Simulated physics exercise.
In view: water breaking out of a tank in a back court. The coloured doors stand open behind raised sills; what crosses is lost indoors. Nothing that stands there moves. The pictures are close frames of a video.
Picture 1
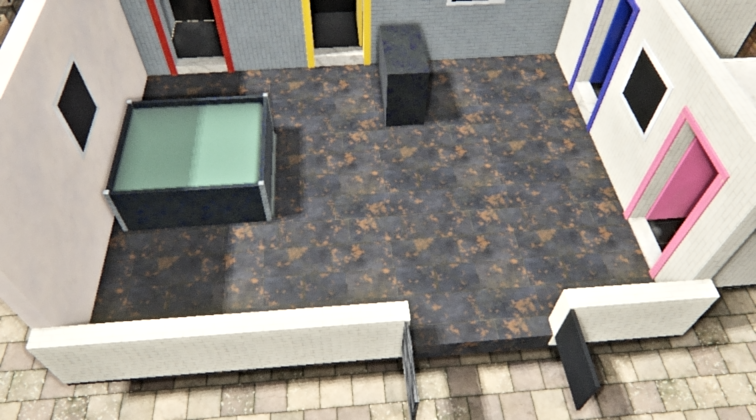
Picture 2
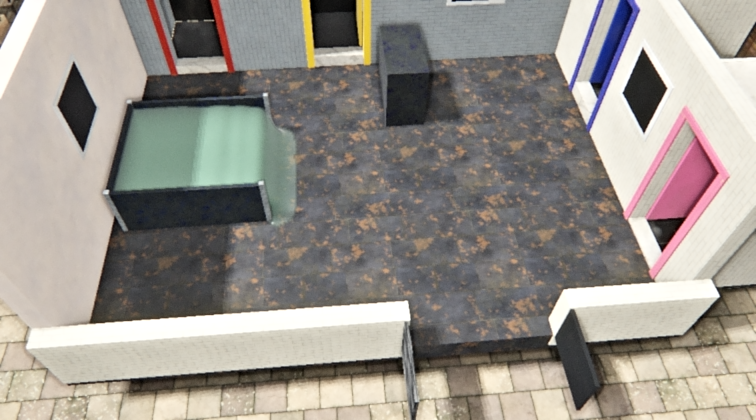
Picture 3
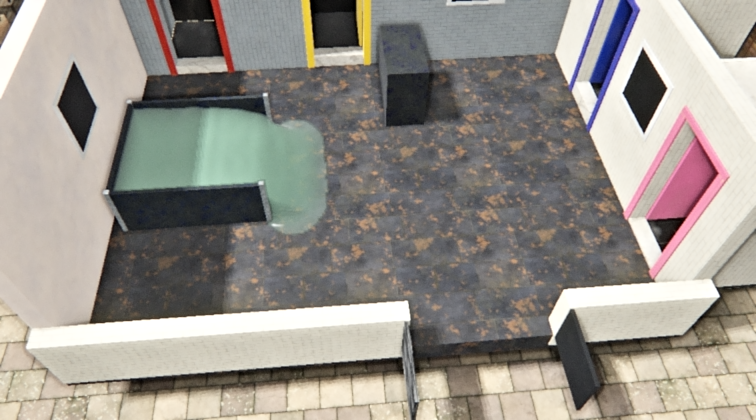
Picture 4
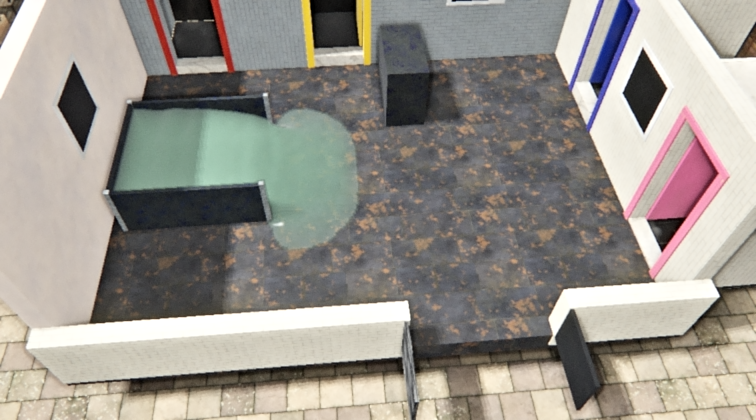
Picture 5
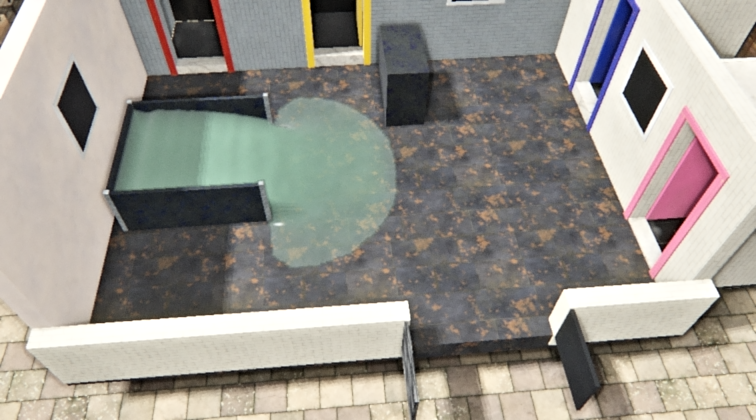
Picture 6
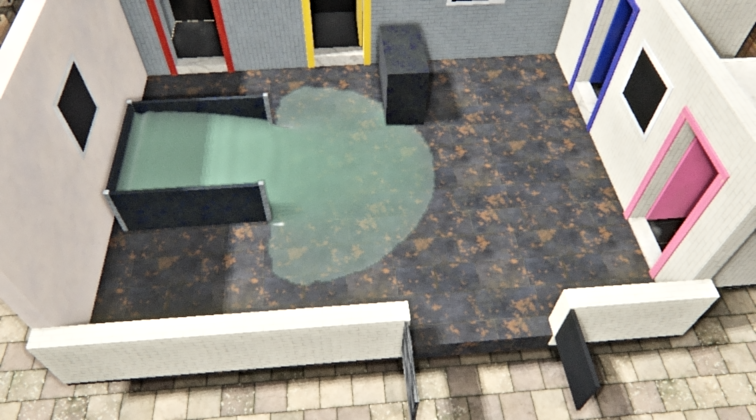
Pale green water pouring from the open right side of a dark tank and fanning across a walled courtyard's dark floor.
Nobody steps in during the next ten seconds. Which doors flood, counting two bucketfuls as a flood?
The pink door floods; the red door holds within the limit; the yellow door holds within the limit; the blue door holds within the limit.
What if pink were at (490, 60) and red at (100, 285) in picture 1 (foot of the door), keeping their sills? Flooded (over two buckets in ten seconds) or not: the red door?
One by one: The red one keeps below it.
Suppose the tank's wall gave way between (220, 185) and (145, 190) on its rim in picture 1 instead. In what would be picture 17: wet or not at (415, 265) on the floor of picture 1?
Verdict: Flooded.
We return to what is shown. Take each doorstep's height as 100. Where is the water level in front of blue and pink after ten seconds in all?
In turn 10 and 140 per cent.
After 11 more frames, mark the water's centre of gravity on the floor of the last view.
I would point to (352, 172).
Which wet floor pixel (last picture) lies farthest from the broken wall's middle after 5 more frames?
At about (588, 176).
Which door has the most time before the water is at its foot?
I say the red one.
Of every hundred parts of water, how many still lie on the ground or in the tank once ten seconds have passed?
I make it 76 per cent.
A moment on, water covers 45 % of the floor; the pink door not reached, the red door not reached, the yellow door wet at the sill, nothing in, the blue door not reached.
Next, water covers 60 % of the floor; the pink door under two buckets in, the red door not reached, the yellow door wet at the sill, nothing in, the blue door wet at the sill, nothing in.
Then, water covers 75 % of the floor; the pink door over two buckets in, the red door wet at the sill, nothing in, the yellow door under two buckets in, the blue door wet at the sill, nothing in.
Later, water covers 80 % of the floor; the pink door far over two buckets in, the red door wet at the sill, nothing in, the yellow door under two buckets in, the blue door wet at the sill, nothing in.
In the end, water covers 95 % of the floor; the pink door far over two buckets in, the red door wet at the sill, nothing in, the yellow door under two buckets in, the blue door wet at the sill, nothing in.
